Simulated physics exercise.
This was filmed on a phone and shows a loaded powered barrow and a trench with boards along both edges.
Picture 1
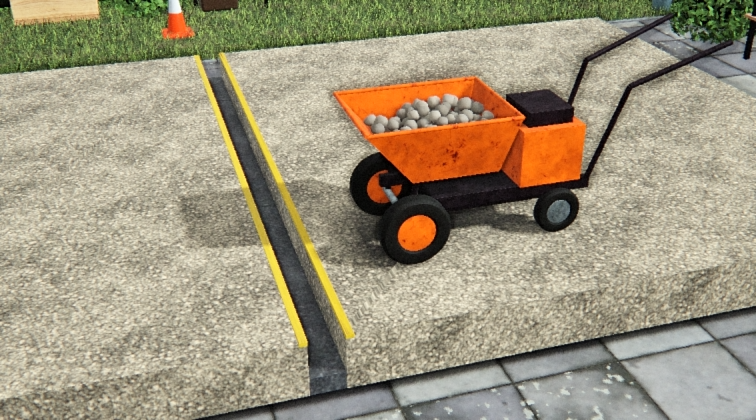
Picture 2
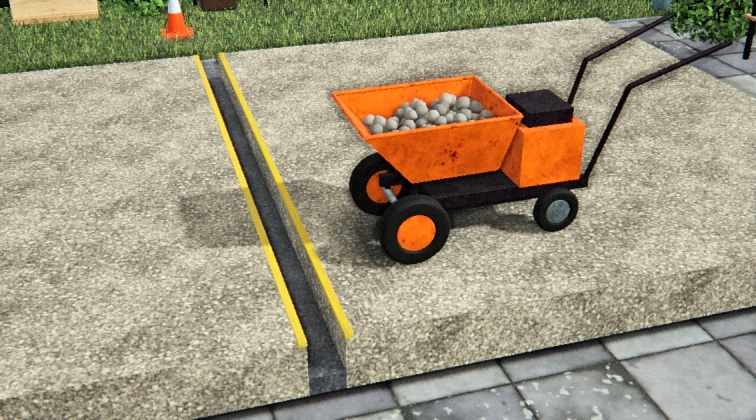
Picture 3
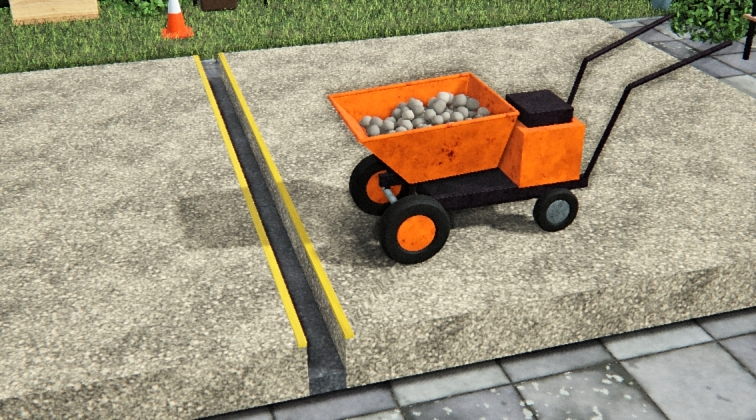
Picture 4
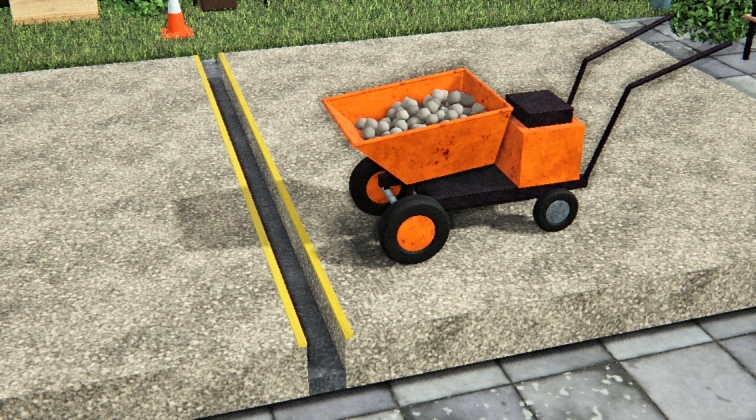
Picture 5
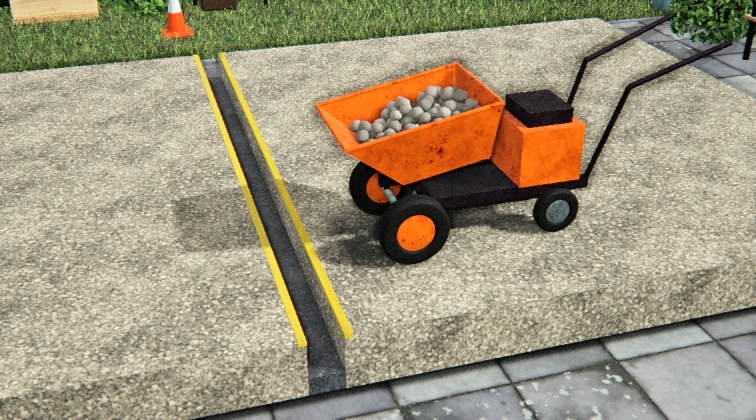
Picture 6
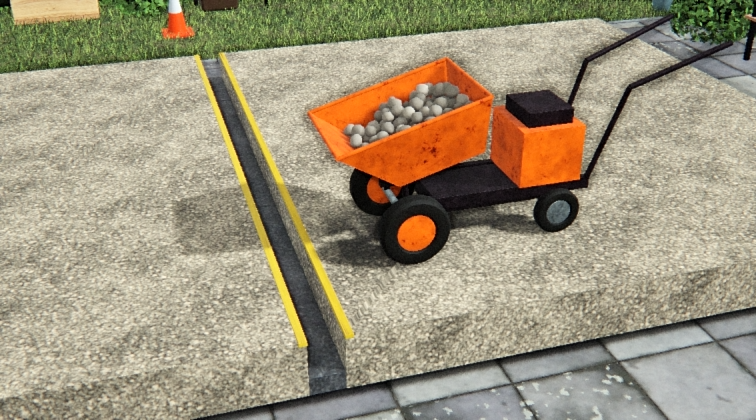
On a pebbly concrete slab beside grass, an orange powered barrow loaded with rounded grey stones stands to the right of a narrow, yellow-edged trench; its skip gradually tilts forward to the left while the wheels stay still.
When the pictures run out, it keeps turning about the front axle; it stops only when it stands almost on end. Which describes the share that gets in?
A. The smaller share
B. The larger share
A.
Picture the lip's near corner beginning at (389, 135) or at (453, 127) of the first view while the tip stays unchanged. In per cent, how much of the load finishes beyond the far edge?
30 and 0 percent, in that order.
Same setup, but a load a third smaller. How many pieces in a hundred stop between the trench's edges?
It lands at roughly 30 per cent.
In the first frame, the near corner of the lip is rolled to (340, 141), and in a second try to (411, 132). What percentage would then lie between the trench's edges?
0 % and 70 %.
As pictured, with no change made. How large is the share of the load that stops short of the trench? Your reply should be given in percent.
That share is about 0 percent.
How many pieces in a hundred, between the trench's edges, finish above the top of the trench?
About 15 per cent.
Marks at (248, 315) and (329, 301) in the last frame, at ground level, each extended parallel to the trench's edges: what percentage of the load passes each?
About 30 and 90 %.
Shortly afterwards, skip tipped steeply; the whole lot in the skip.
Next, skip tipped steeply; the bulk in the skip; only a few in or heaped over the trench; a little beyond it.
Some moments later, skip tipped right over; a little in the skip; near a quarter in or heaped over the trench; near two thirds beyond it.
In the end, skip tipped right over; a little in the skip; near a quarter in or heaped over the trench; near two thirds beyond it.
